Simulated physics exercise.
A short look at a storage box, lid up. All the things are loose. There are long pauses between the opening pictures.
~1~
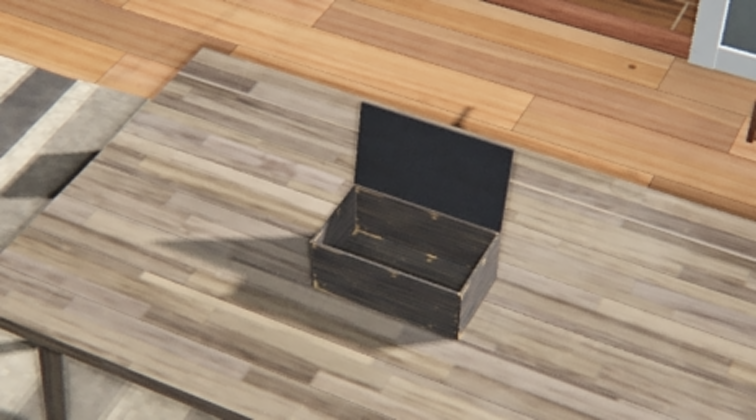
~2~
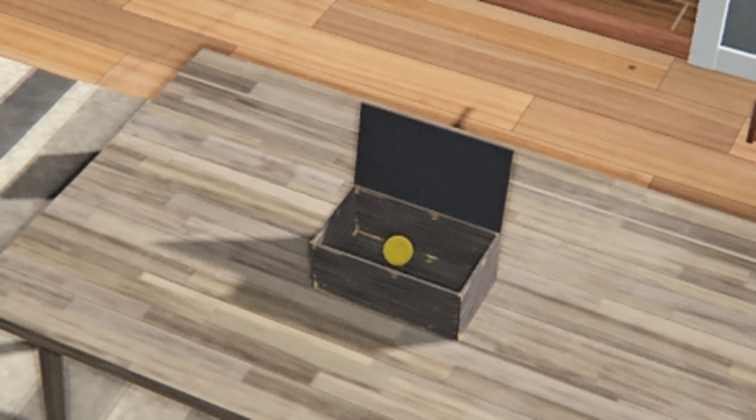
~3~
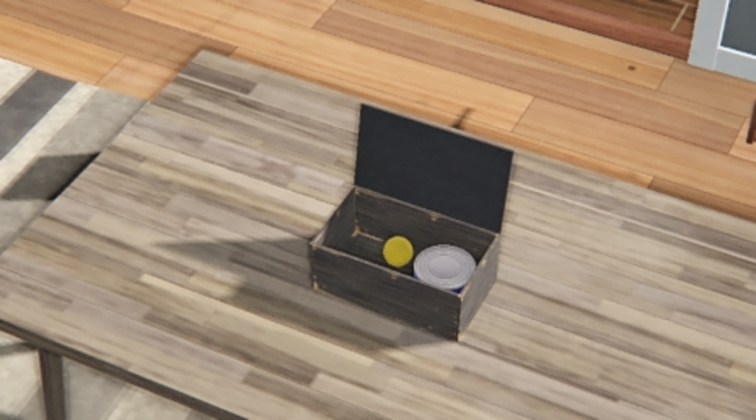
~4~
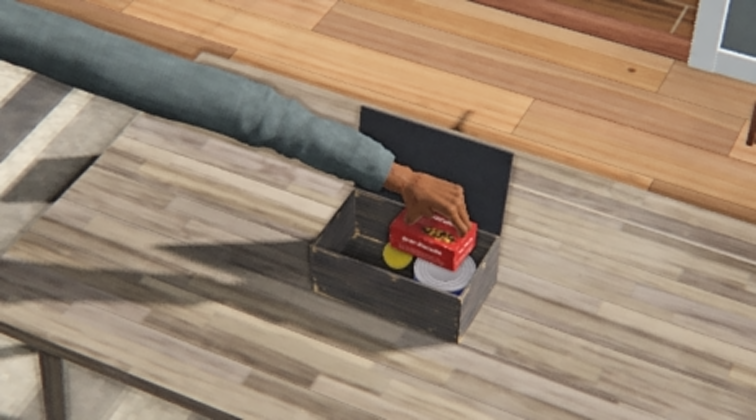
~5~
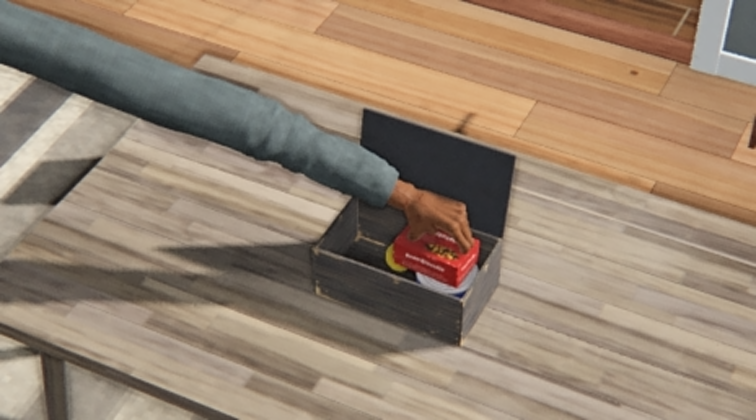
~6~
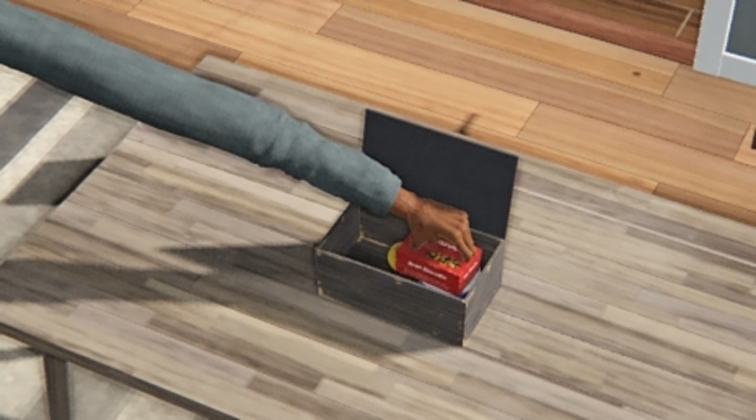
The footage shows an open dark wooden box on a table, empty at first, then holding a small round yellow item and a pale blue tub, before a sleeved arm reaching from the left lowers a red packet inside, still gripping it.
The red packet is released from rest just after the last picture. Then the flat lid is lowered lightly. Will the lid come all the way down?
Outcome: The lid will not close.
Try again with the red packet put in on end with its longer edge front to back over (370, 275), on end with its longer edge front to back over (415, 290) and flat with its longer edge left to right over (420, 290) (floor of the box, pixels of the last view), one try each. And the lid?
First try: It is held up; second try: It closes; third try: It is held up.
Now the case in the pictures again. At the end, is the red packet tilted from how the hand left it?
It keeps its pose.
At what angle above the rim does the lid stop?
Some 10° above the rim.
Then, 1.40 s past the last view, lid 72° above the rim.
Then, 1.80 s past the last view, lid 39° above the rim.
Finally, lid 9° above the rim; all 3 still in place. Final places as the last picture's camera would see them, red packet near (438, 261).
